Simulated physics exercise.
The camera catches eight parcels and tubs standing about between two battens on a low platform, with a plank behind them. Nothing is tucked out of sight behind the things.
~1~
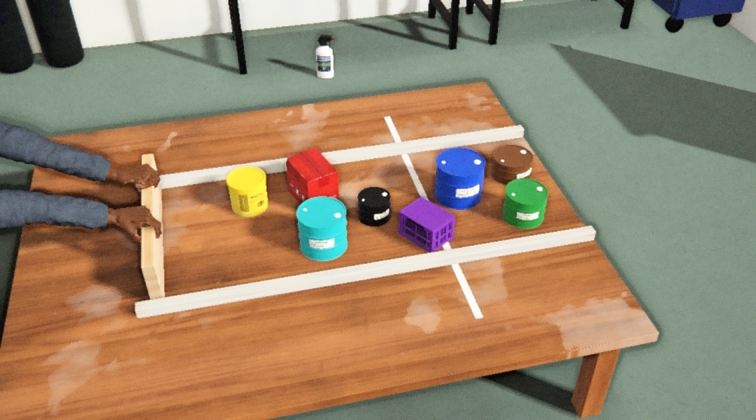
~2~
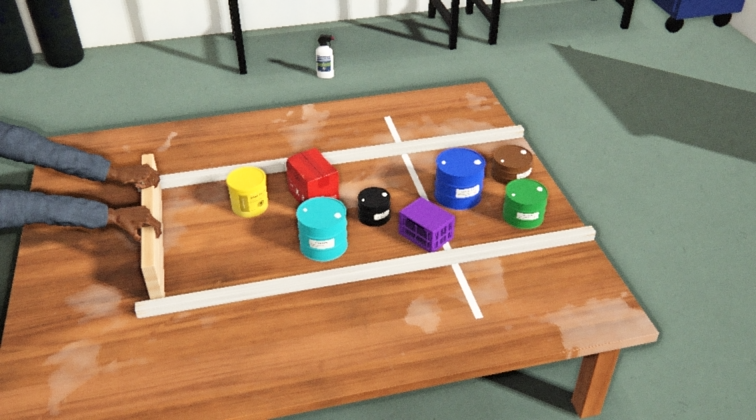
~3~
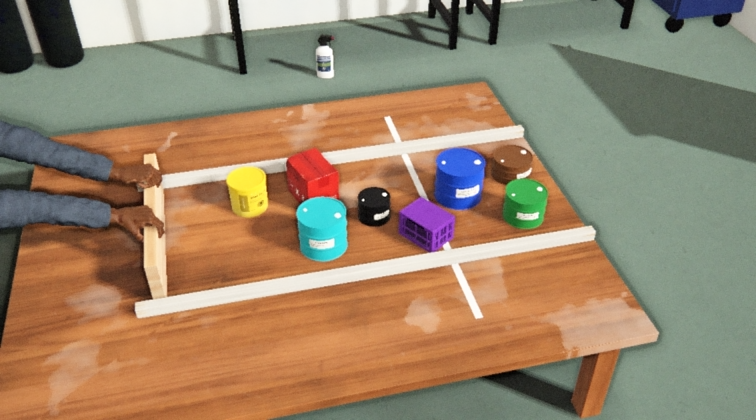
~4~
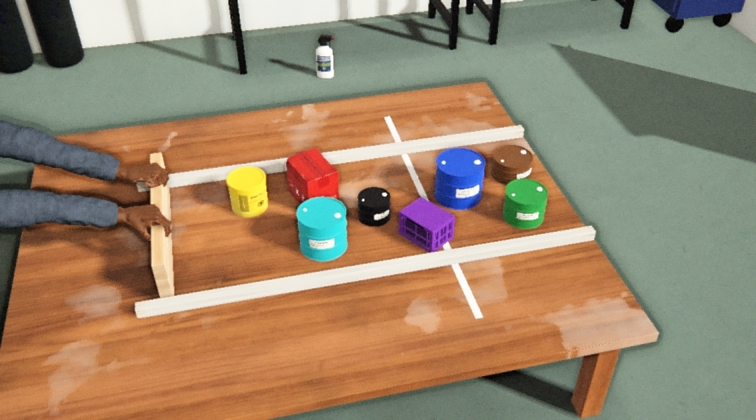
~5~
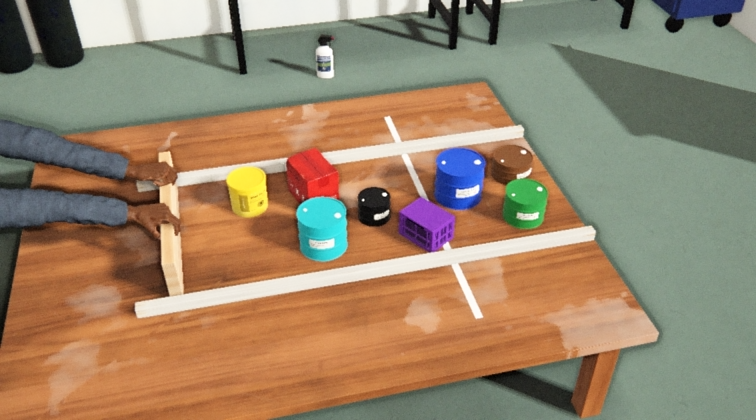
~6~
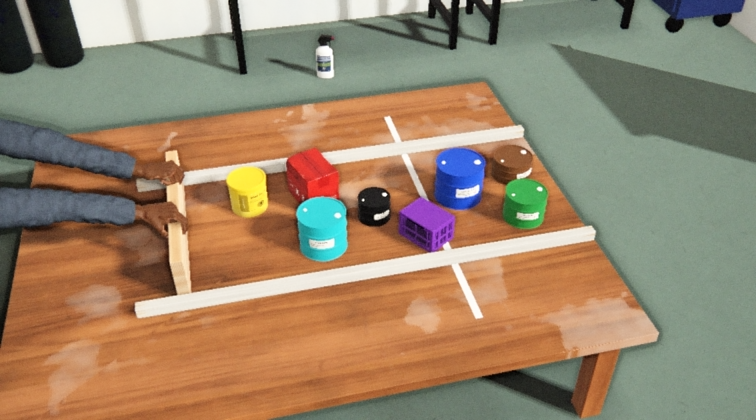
A wooden plank, pushed by two hands, slides slightly right toward still, colourful containers.
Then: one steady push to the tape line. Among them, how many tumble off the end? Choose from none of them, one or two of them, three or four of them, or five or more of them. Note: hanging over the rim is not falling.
None of them do.
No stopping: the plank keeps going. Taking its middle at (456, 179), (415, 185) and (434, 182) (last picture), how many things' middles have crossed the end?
Going through the three places, I get 0, 0 and 0.
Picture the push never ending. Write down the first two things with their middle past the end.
Earliest first: Green canister, brown canister.
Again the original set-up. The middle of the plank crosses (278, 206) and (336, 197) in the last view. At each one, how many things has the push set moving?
The count is 2 at the first point and 4 at the second.
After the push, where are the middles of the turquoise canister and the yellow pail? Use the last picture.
Turquoise canister: About (460, 208); yellow pail: About (426, 150).
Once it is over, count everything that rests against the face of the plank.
3 in contact.
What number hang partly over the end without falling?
The total comes out at 0.
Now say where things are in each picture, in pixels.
The first picture shows brown canister (512, 165); green canister (525, 204); blue canister (459, 179); plank (153, 225); tape (426, 201).
The second picture shows green canister (525, 204); turquoise canister (323, 229).
The third picture shows blue canister (459, 179); black canister (374, 207).
The fourth picture shows brown canister (512, 165); red box (313, 181).
The fifth picture shows green canister (525, 204); purple crate (426, 225).
The sixth picture shows brown canister (512, 165); green canister (525, 204); blue canister (459, 179); plank (178, 221); tape (426, 201).
Soon after, none off yet; brown canister at rest near (512, 165); green canister at rest near (525, 204); blue canister at rest near (459, 179).
In the end, the number that fall off is zero.
